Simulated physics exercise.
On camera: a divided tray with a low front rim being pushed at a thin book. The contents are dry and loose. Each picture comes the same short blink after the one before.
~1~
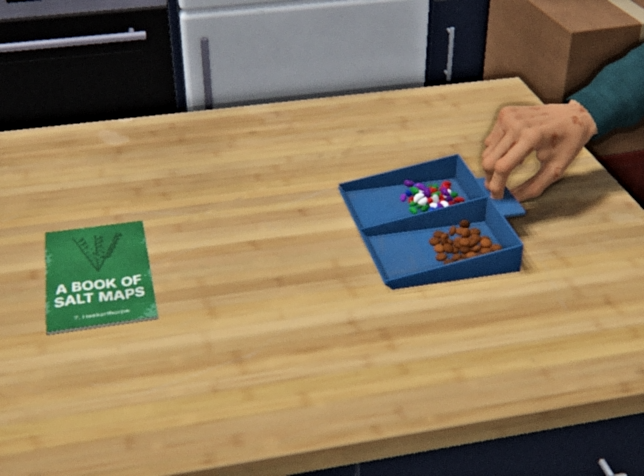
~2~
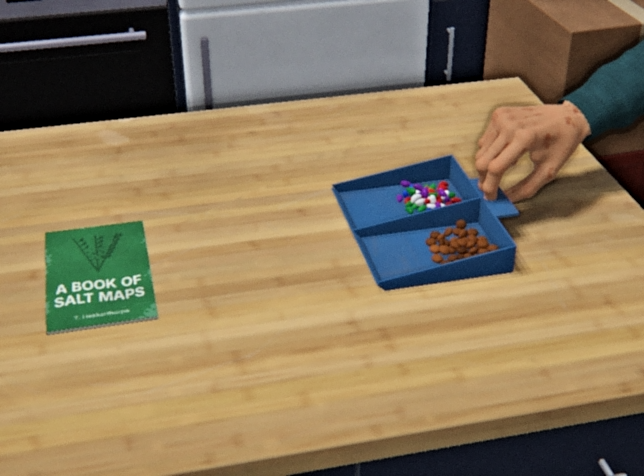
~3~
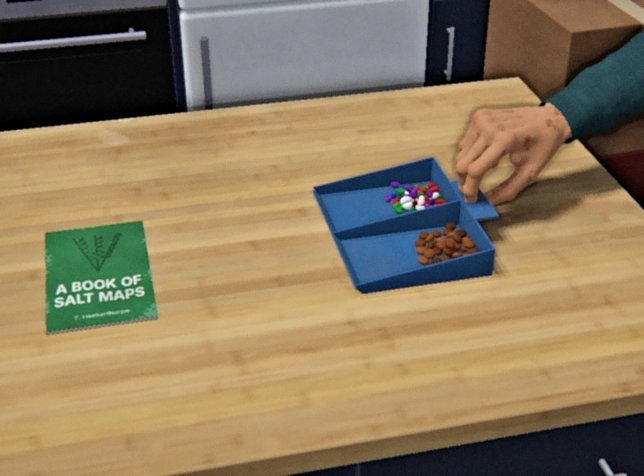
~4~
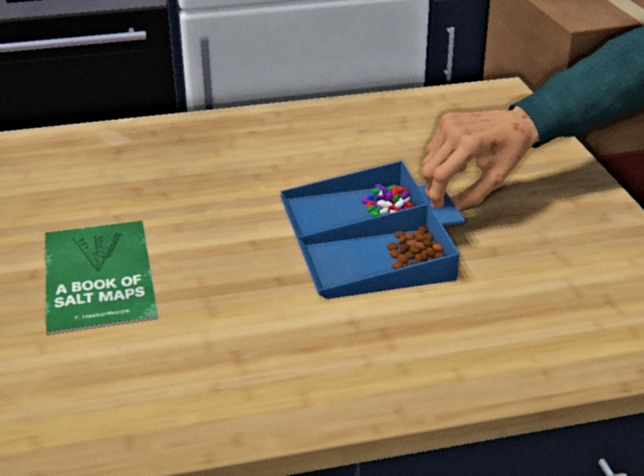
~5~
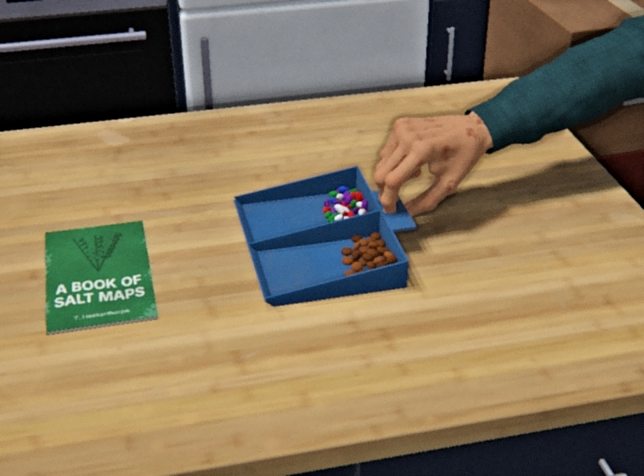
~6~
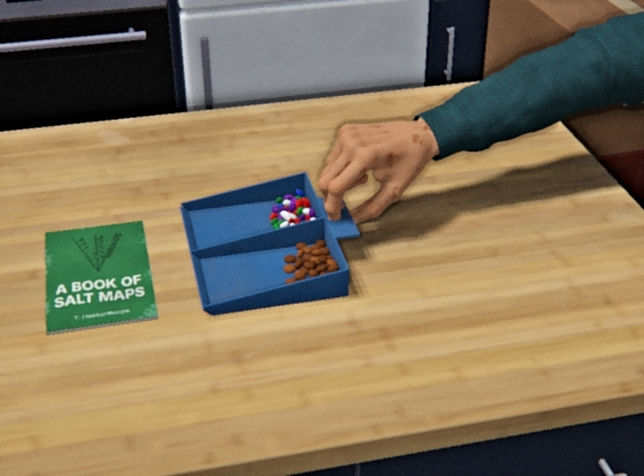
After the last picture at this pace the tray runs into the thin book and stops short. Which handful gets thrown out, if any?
The front handful partly spills out and the back handful partly spills out.
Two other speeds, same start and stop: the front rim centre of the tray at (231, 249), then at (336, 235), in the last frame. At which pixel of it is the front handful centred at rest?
First near (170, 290), then near (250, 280).
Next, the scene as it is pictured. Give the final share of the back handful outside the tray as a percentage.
Close to 40 per cent.
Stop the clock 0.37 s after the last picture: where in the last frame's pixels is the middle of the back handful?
At about (150, 236).
Then, 0.03 s after the last picture, tray still sliding, front rim near (164, 258); front handful all inside; back handful all inside.
Then, 0.16 s after the last picture, tray stopped at the thin book; front handful a small part out of the tray; back handful a small part out of the tray.
Then, 0.37 s after the last picture, tray stopped at the thin book; front handful about half out of the tray; back handful about a third out of the tray.
At rest, tray stopped at the thin book; front handful about half out of the tray; back handful about a third out of the tray.
